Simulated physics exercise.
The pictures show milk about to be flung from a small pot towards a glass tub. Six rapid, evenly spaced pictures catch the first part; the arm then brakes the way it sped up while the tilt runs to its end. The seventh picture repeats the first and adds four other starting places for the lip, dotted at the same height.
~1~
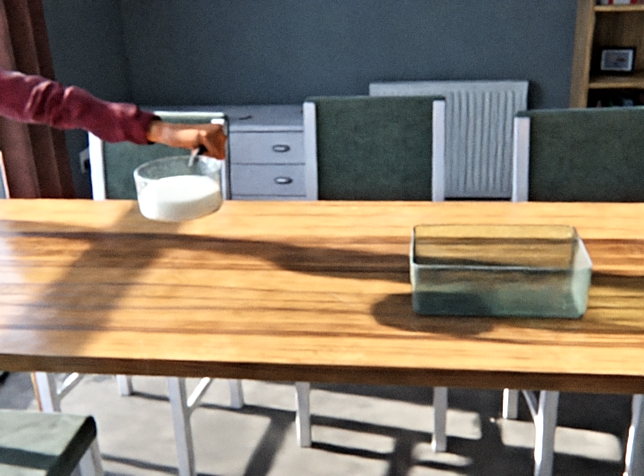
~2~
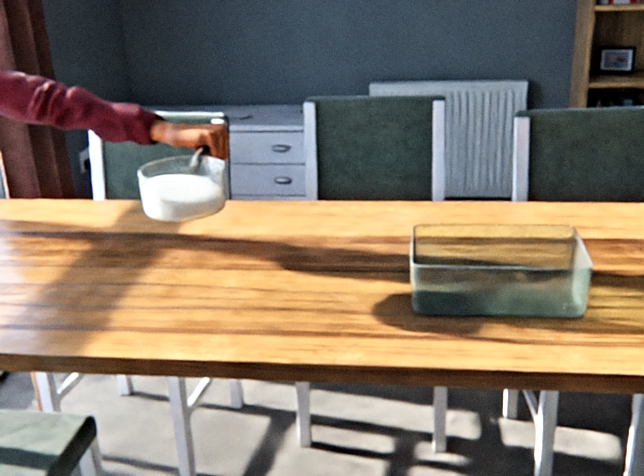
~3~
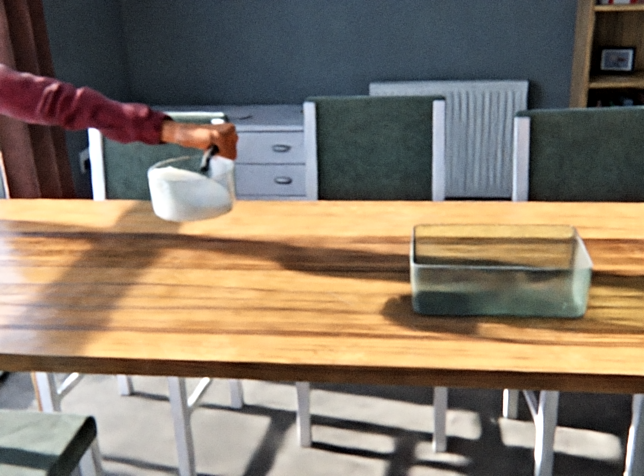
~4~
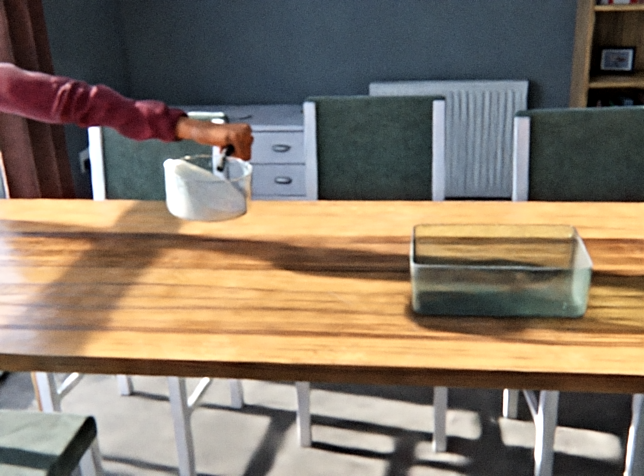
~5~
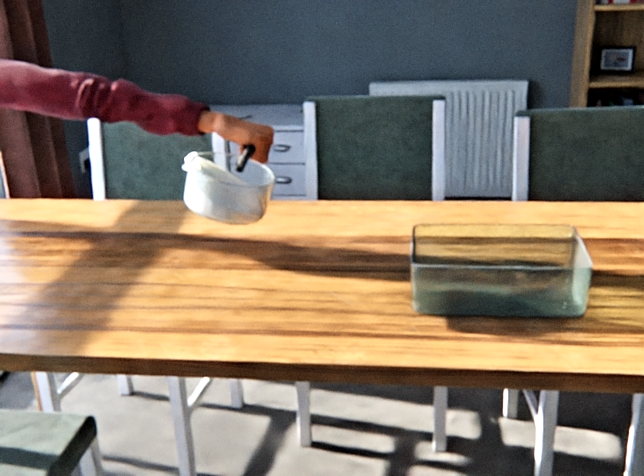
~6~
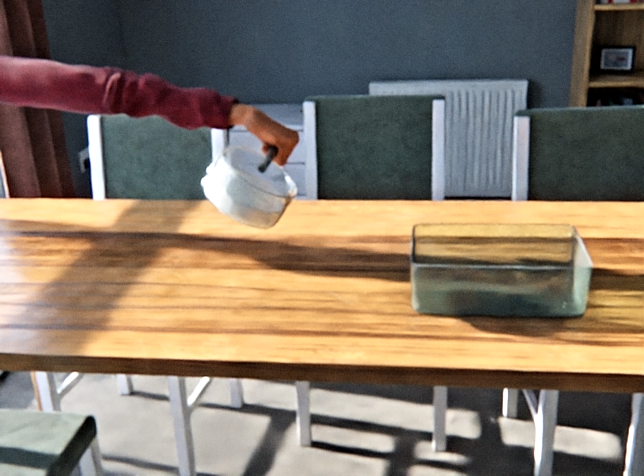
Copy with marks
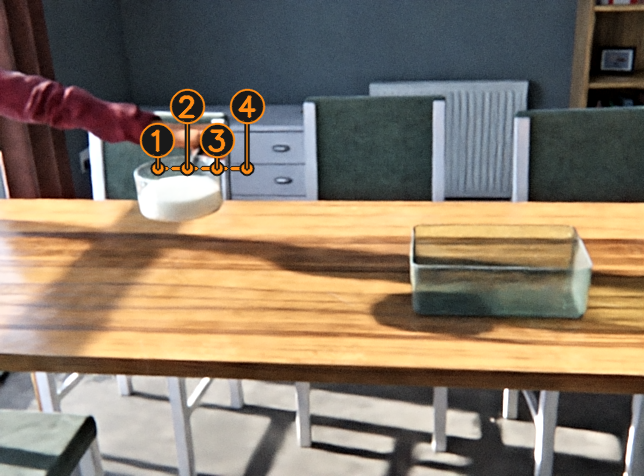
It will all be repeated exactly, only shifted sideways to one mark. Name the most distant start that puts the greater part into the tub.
4 is the one.
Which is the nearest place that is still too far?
The answer is 3.
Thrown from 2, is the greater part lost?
Yes, it does.
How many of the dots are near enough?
One of them.
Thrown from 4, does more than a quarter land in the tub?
Yes.
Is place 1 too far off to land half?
Yes.
In orange, 1 at (157, 168); 2 at (187, 168); 3 at (217, 168); 4 at (247, 168).
For place 1, about 0 % lands in the tub, 99 % falls short.
For place 2, about 2 % lands in the tub, 93 % falls short and 5 % goes beside or beyond.
For place 3, about 24 % lands in the tub, 68 % falls short and 8 % goes beside or beyond.
For place 4, about 69 % lands in the tub, 24 % falls short and 7 % goes beside or beyond.
